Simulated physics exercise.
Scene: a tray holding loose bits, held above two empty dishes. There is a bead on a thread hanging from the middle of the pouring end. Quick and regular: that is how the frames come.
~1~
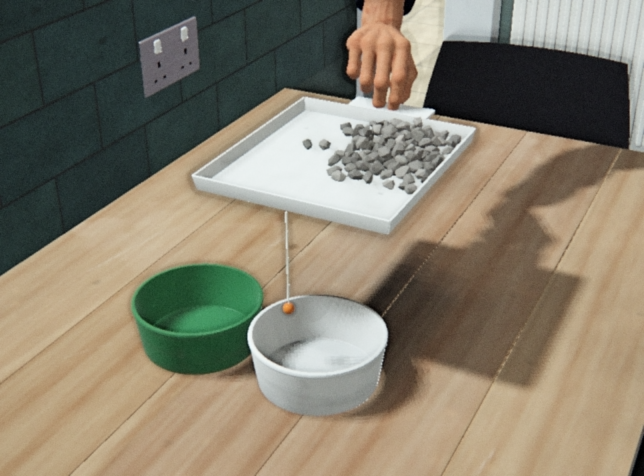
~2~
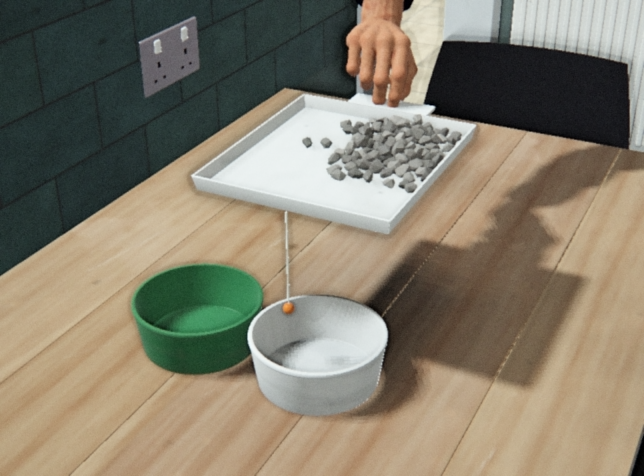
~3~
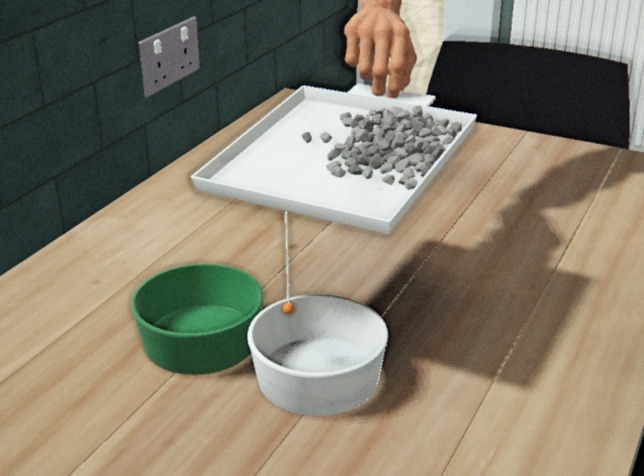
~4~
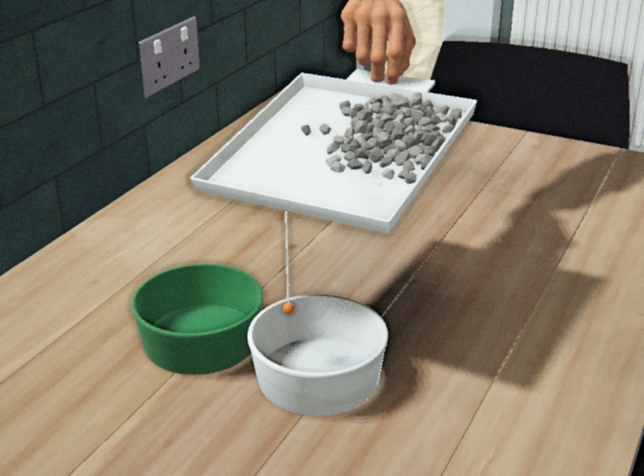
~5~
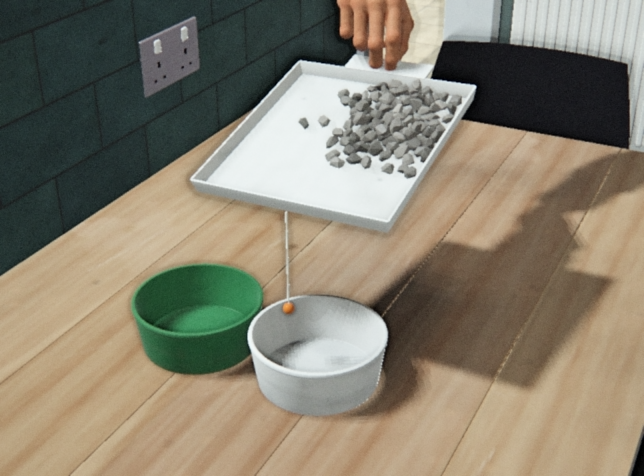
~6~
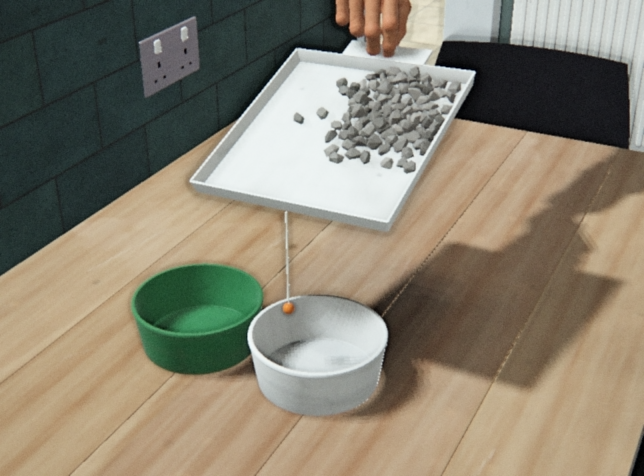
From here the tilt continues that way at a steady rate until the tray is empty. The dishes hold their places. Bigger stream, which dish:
The rightmost dish is going to catch more.
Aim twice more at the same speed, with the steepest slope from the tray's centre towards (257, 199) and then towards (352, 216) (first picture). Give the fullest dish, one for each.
The leftmost dish; the rightmost dish.
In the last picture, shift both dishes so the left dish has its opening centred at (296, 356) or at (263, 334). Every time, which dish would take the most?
Results - the dish on the left side first, the dish on the left side second.
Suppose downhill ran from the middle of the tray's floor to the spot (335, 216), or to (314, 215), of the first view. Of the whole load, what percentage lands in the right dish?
In order, some 50 % and some 50 %.
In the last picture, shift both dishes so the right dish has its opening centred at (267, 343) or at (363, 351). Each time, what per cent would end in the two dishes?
70 % for the first, 60 % for the second.
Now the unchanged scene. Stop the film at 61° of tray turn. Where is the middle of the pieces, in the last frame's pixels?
I'd put the middle close to (298, 200).
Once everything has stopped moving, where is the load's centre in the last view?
Around (253, 398).
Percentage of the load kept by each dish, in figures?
Left about 10, right about 30 in a hundred.
Soon after the last picture, tray tipped steeply; most on the tray; a stray few outside both; about a quarter in the air.
A little later, tray tipped right over; about a third on the tray; a small part in the right dish; a small part in the left dish; about half outside both; a stray few in the air.
Later still, tray tipped past a quarter turn; about a quarter in the right dish; a small part in the left dish; about half outside both.
At rest, tray tipped past a quarter turn; about a quarter in the right dish; a small part in the left dish; about half outside both.
